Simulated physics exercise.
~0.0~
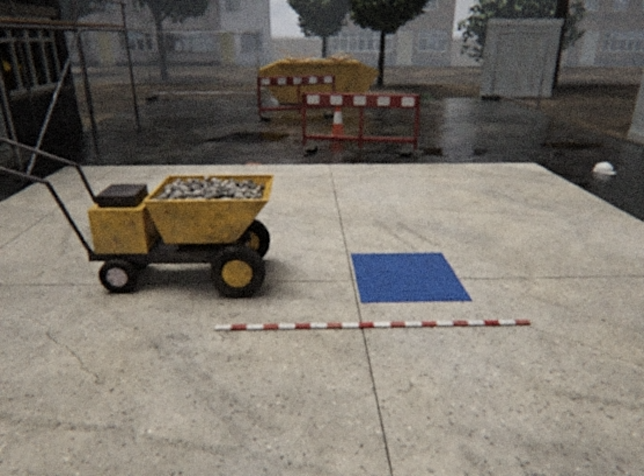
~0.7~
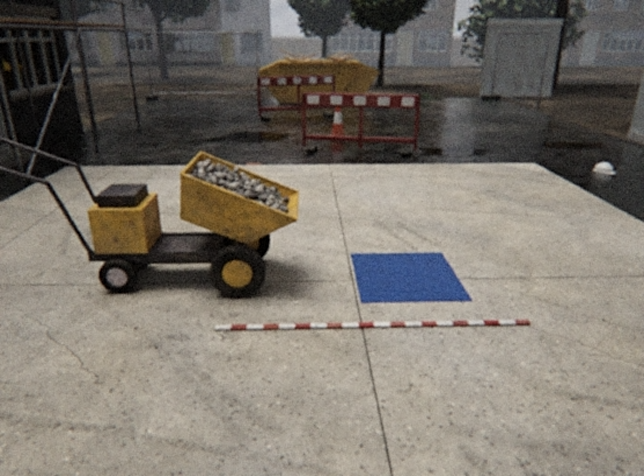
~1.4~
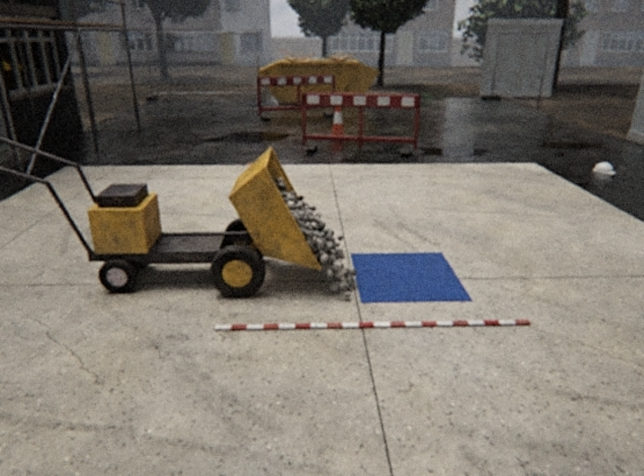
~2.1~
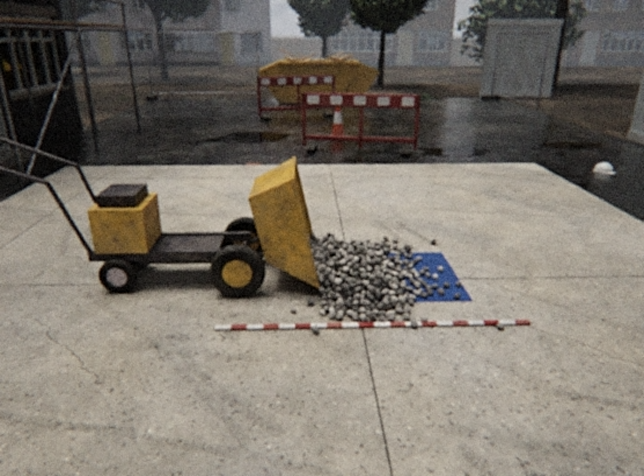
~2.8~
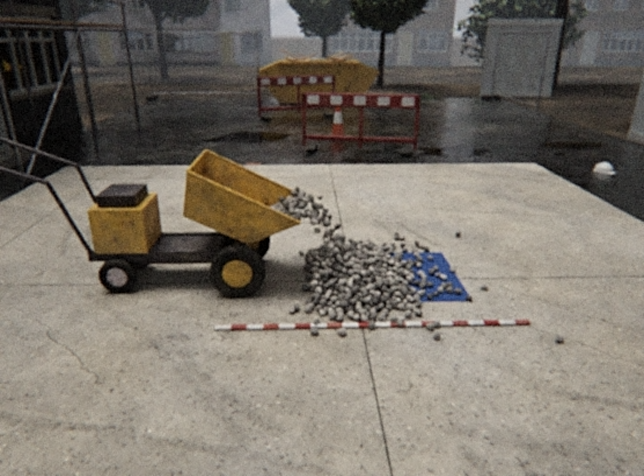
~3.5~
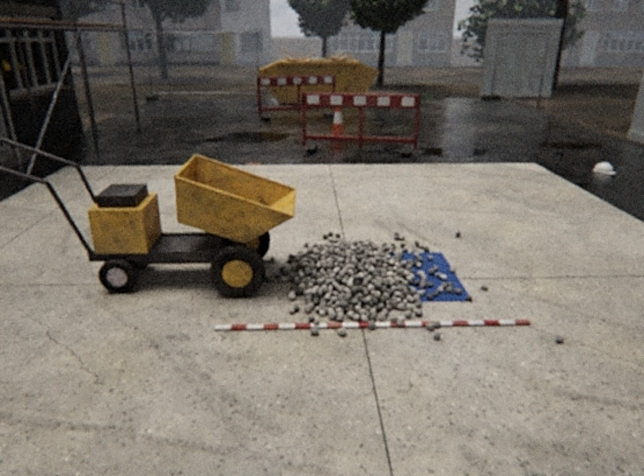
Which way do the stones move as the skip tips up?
The stones move to the right, sliding out of the skip and spilling onto the ground and part of the blue sheet.
A yellow barrow tips grey stones partly onto a blue sheet, then its skip swings partway back.
